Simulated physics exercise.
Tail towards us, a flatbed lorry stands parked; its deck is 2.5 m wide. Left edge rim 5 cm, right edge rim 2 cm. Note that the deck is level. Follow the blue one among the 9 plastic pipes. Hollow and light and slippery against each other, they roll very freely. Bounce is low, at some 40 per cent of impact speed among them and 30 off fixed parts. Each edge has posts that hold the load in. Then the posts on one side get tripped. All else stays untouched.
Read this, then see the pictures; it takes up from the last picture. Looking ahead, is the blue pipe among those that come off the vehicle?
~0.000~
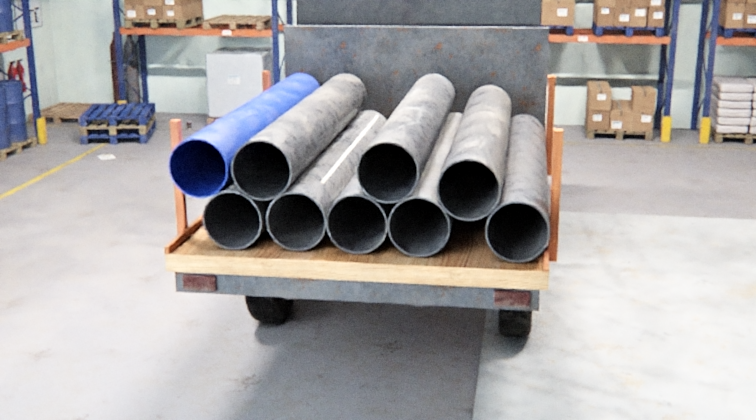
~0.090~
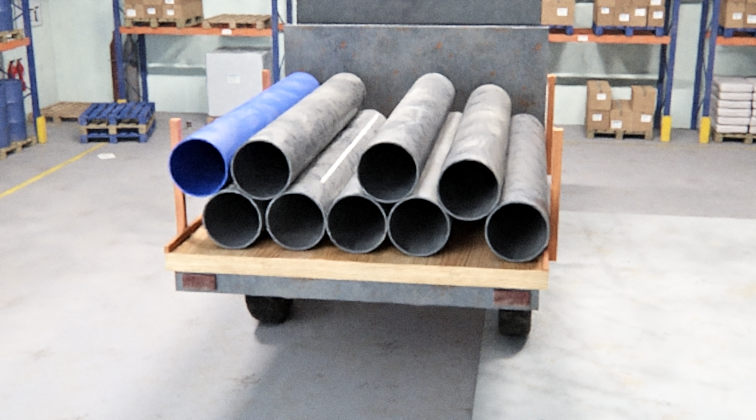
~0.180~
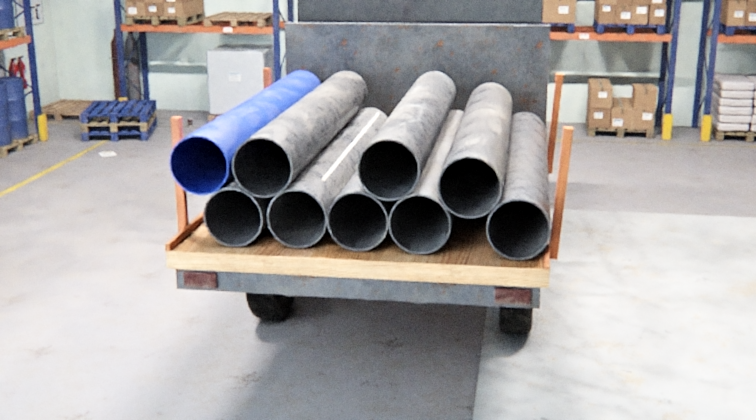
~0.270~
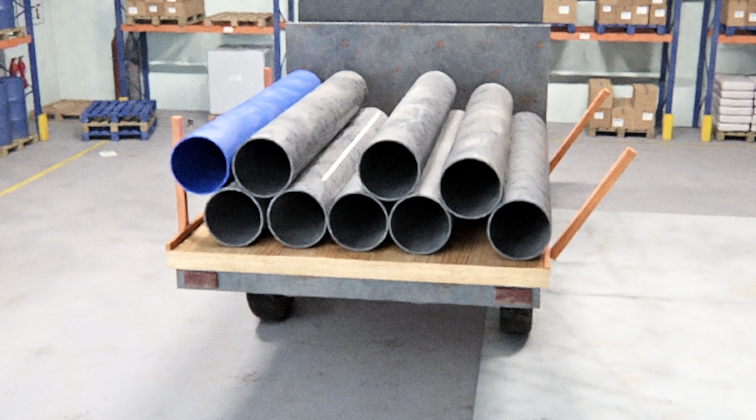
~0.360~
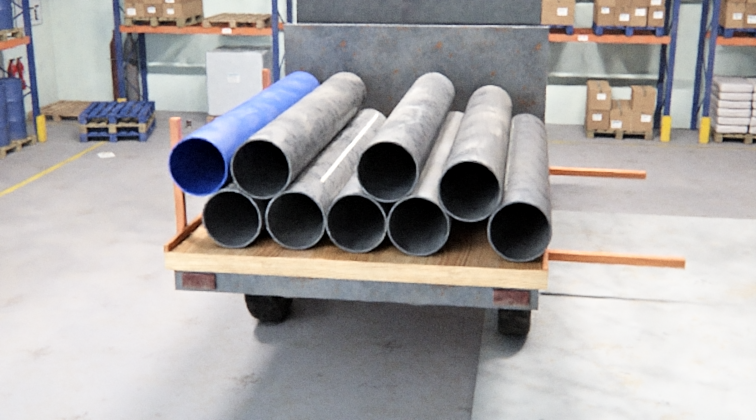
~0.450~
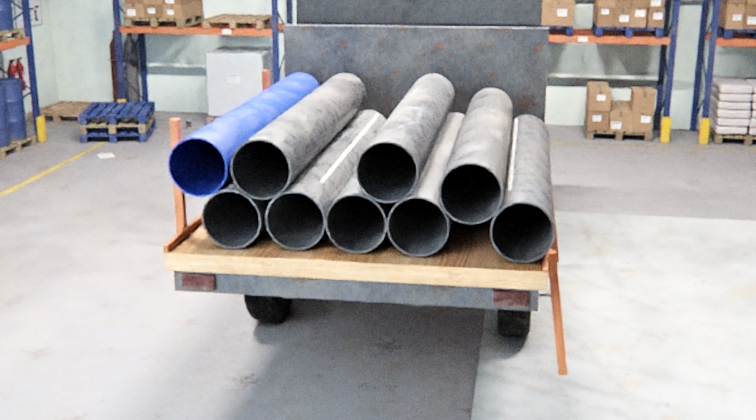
I'd say blue does not come off.
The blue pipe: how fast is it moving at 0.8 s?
It moves at about 0.0 m/s.
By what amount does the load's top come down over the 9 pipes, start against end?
Comparing start and end, it's lower by about 0 cm.
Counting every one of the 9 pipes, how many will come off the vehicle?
Altogether that makes 1.
By 0.8 s, blue is up on others, 20 cm from the left edge; 0 off so far.
Finally (4.4 s), blue is up on others, 20 cm from the left edge; 1 off so far.
